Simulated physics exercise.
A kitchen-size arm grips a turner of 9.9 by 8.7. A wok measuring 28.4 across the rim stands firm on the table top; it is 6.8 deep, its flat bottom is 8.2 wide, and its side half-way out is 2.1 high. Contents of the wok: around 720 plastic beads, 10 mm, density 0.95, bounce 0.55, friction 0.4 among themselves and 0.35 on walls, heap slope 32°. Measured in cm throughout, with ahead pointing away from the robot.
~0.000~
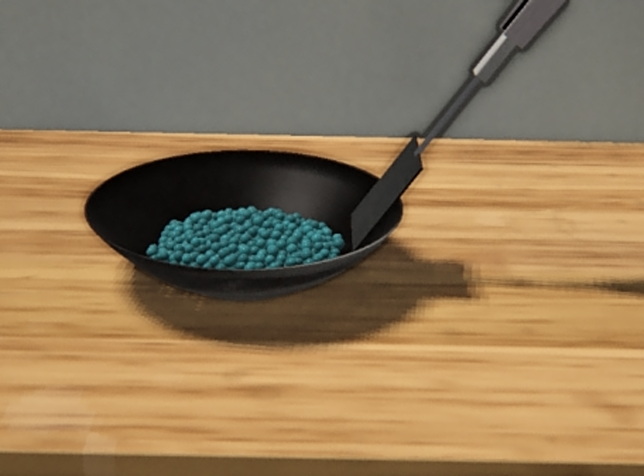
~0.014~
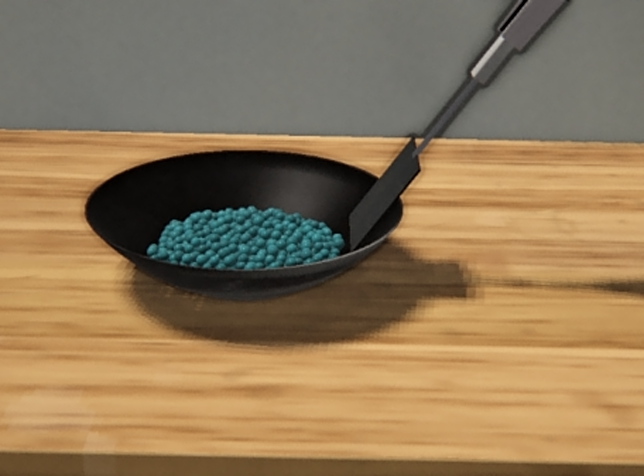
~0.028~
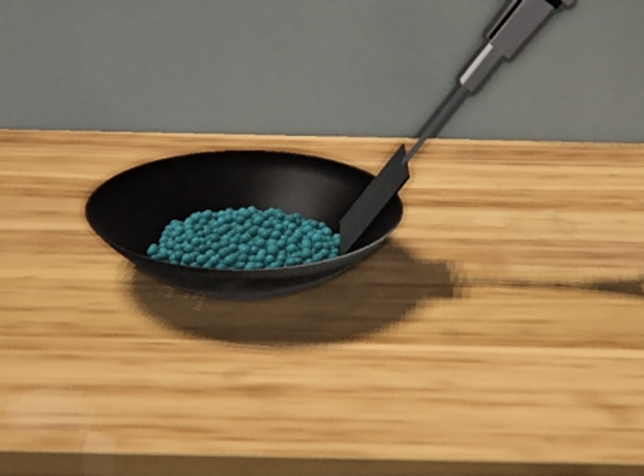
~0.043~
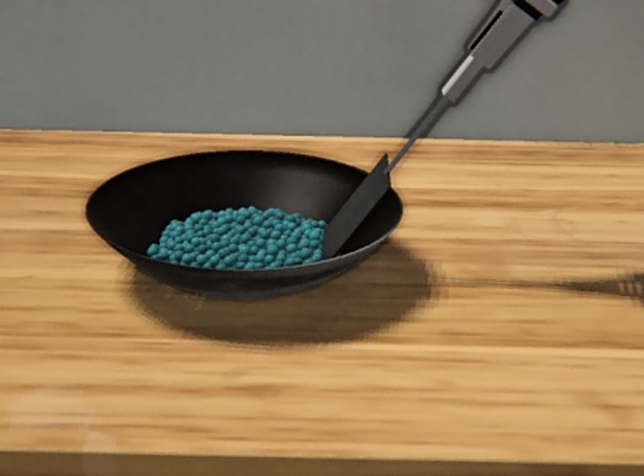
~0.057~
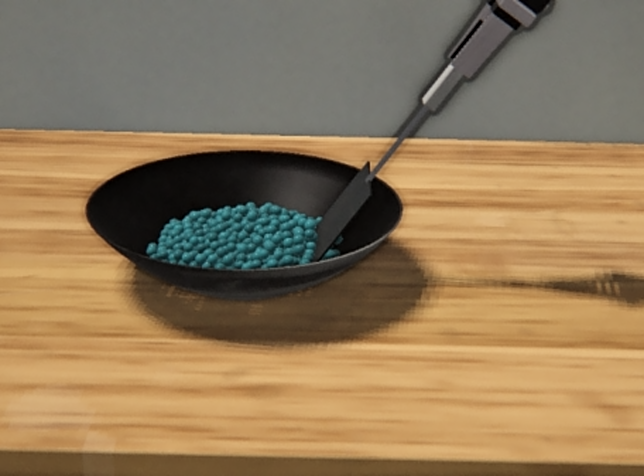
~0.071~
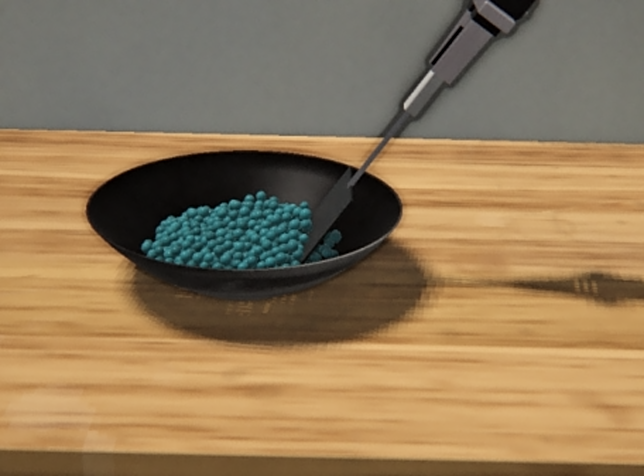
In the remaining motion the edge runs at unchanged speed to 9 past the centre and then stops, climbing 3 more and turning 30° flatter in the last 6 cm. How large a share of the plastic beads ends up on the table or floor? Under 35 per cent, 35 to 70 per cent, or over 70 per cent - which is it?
It is 35 to 70 per cent.
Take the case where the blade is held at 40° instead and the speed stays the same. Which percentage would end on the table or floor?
Result, estimated: 40 %.
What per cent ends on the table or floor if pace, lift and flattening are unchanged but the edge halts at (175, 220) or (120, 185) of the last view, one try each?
Estimates, in order: 20 % and 50 %.
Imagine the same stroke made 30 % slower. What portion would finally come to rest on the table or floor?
Roughly 30 per cent, I'd say.
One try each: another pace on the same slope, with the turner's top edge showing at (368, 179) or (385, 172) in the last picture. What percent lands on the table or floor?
About 30 and 15 percent.
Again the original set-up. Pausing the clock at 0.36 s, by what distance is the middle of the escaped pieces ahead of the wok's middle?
Distance ahead of centre: Approx. 24 cm.
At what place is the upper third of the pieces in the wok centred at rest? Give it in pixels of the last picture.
Around (166, 240).
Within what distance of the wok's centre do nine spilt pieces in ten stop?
It comes out at close to 65 centimetres.
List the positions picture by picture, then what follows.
Turner top edge at (419, 151), sloping 55°; upper third of the load around (247, 239), from x 150 to 340, top at y 210; 718 in the wok, in the first picture.
Turner top edge at (417, 153), sloping 55°; upper third of the load around (247, 239), from x 150 to 340, top at y 210, in the second picture.
Turner top edge at (406, 160), sloping 55°; upper third of the load around (248, 239), from x 155 to 340, top at y 210, in the third picture.
Turner top edge at (389, 170), sloping 55°; upper third of the load around (248, 239), from x 155 to 340, top at y 210, in the fourth picture.
Turner top edge at (370, 178), sloping 55°; upper third of the load around (249, 236), from x 150 to 335, top at y 205, in the fifth picture.
Turner top edge at (352, 183), sloping 55°; upper third of the load around (250, 232), from x 145 to 335, top at y 195; 718 in the wok, in the sixth picture.
After 0.11 s, sloping 55°, highest piece 8 above the table; 718 in the wok.
After 0.14 s, sloping 47°, highest piece 9 above the table; 718 in the wok.
After 0.36 s, sloping 25°, highest piece 15 above the table; 412 in the wok, 78 on the table or floor, 228 on the blade or in flight.
After 1.41 s, sloping 25°, highest piece 6 above the table; 412 in the wok, 306 on the table or floor.
At rest, 412 in the wok, 306 on the table or floor. That is 43 % on the table or floor.
